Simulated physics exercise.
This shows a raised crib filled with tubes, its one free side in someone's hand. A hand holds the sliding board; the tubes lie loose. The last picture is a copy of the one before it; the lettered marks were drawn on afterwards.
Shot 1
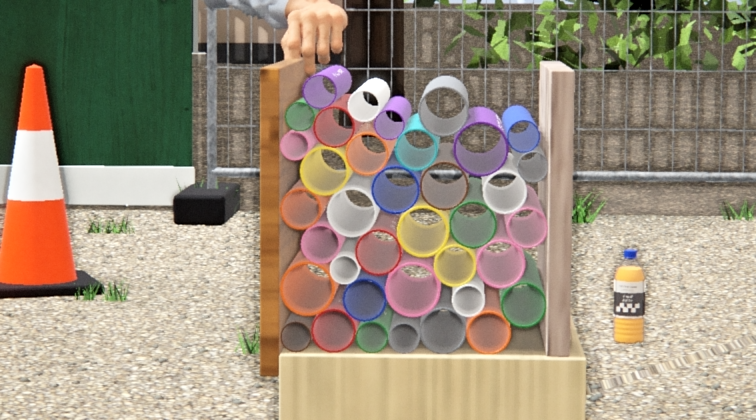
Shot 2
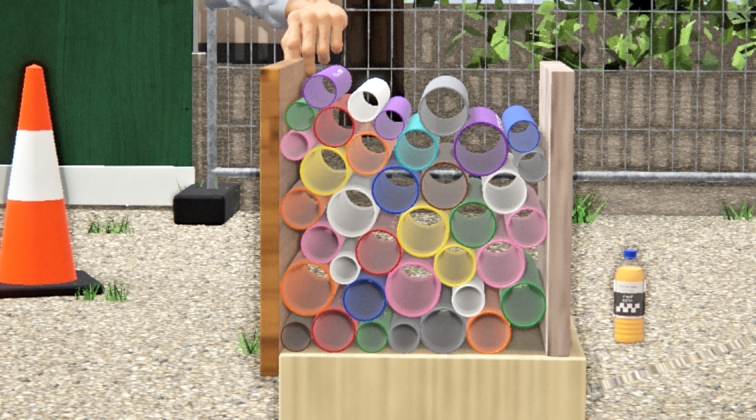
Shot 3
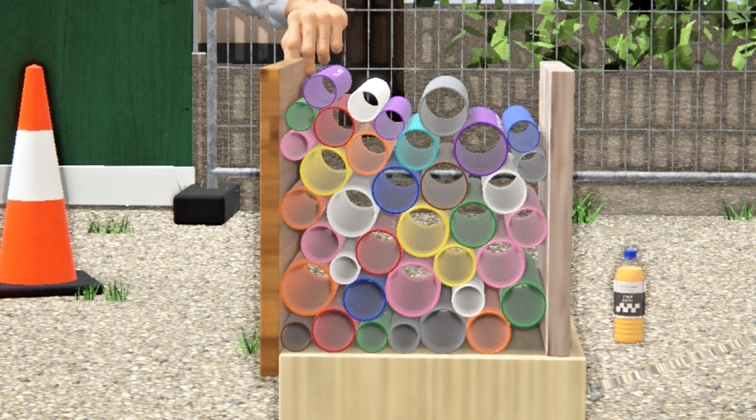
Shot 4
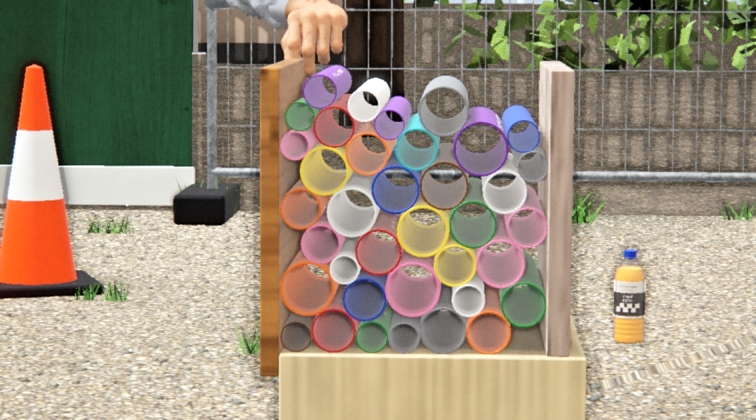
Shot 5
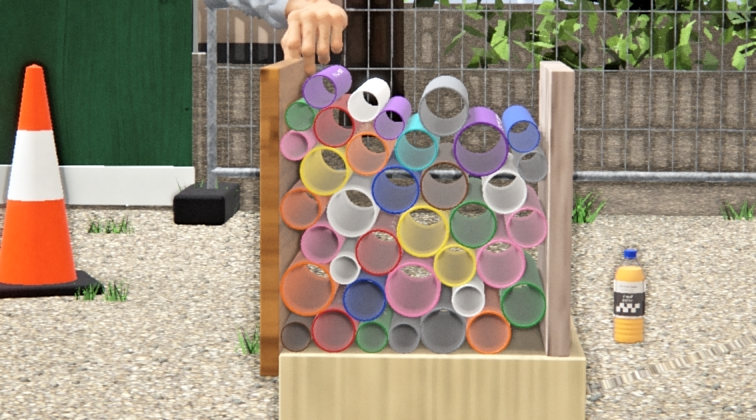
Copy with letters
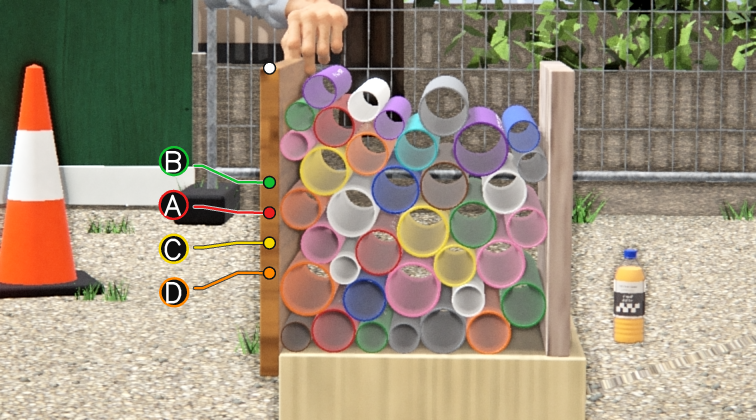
Nothing visibly moves, the hand at the top of the brown left board included, in this steady, front-on view of a gravel yard before a wire fence. Loose tubes in purple, orange, yellow, pink, blue, green, grey and white fill a raised wooden crib, with an orange-and-white cone and black block to its left and an orange bottle to its right. The hand stays on the board, the tubes keep their places, and the camera remains still.
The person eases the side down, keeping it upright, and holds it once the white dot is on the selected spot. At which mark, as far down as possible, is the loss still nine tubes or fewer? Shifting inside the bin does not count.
The answer is mark C.
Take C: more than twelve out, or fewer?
At C, fewer than twelve.
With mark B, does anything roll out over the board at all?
Yes, at B.
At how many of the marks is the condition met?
Three of them.
On the marked copy, A at (269, 213); B at (269, 183); C at (269, 243); D at (269, 273); the white dot at (269, 68).
Following C. Soon after the start, top of the board (280, 152).
Later, top of the board (280, 242).
In the end, top of the board (280, 243), nine out over the board.
As for the rest, A three out over the board; B one out over the board; D more than nine out over the board.
